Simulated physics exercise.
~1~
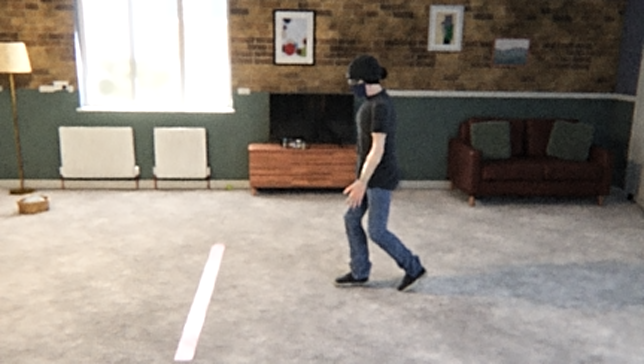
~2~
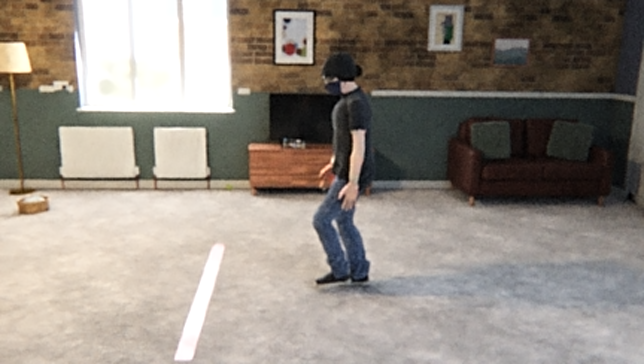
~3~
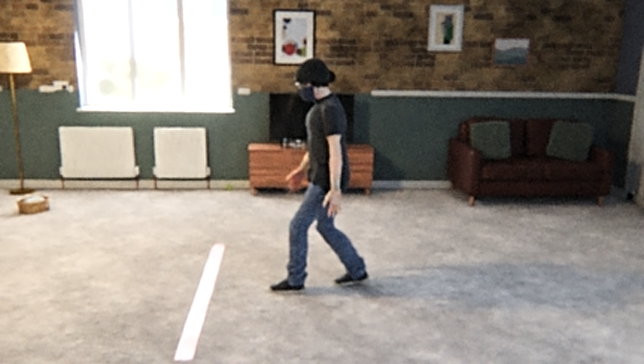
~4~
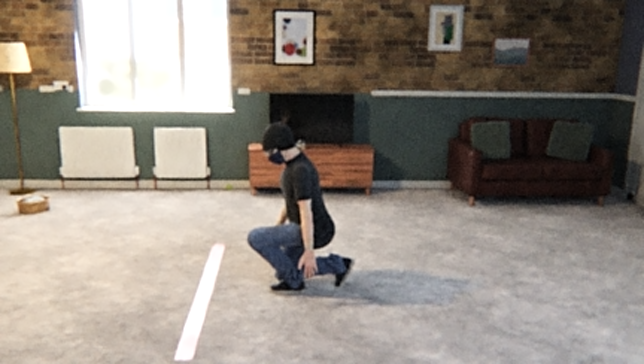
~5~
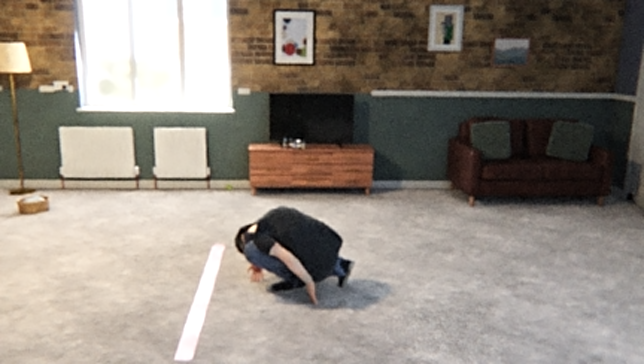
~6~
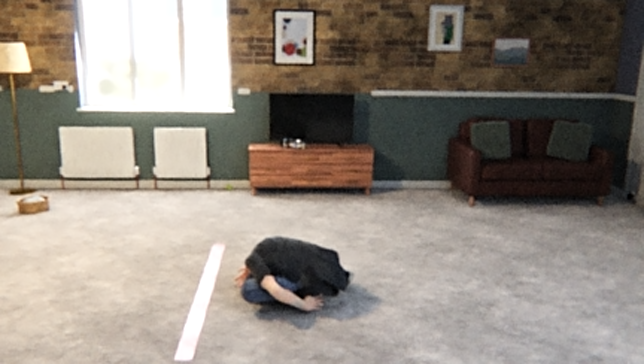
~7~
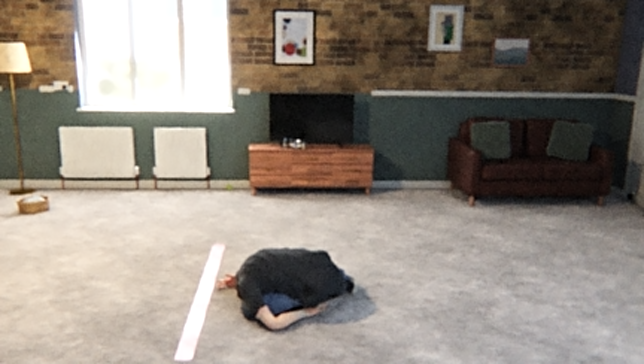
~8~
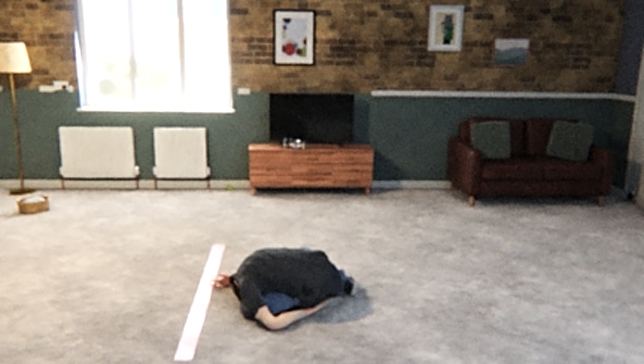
A person in a dark cap, dark T-shirt and blue jeans, with something dark across the face, walks left across a pale grey floor, seen from the side by a still camera. A pale strip of tape lies ahead, and behind are a bright window, white radiators, a black television on a wooden cabinet and a dark red sofa. The person steps forward, then drops into a low crouch. The torso folds forward over the bent legs, arms reaching down, and sinks to the floor. The person ends curled face down, head just short of the tape.
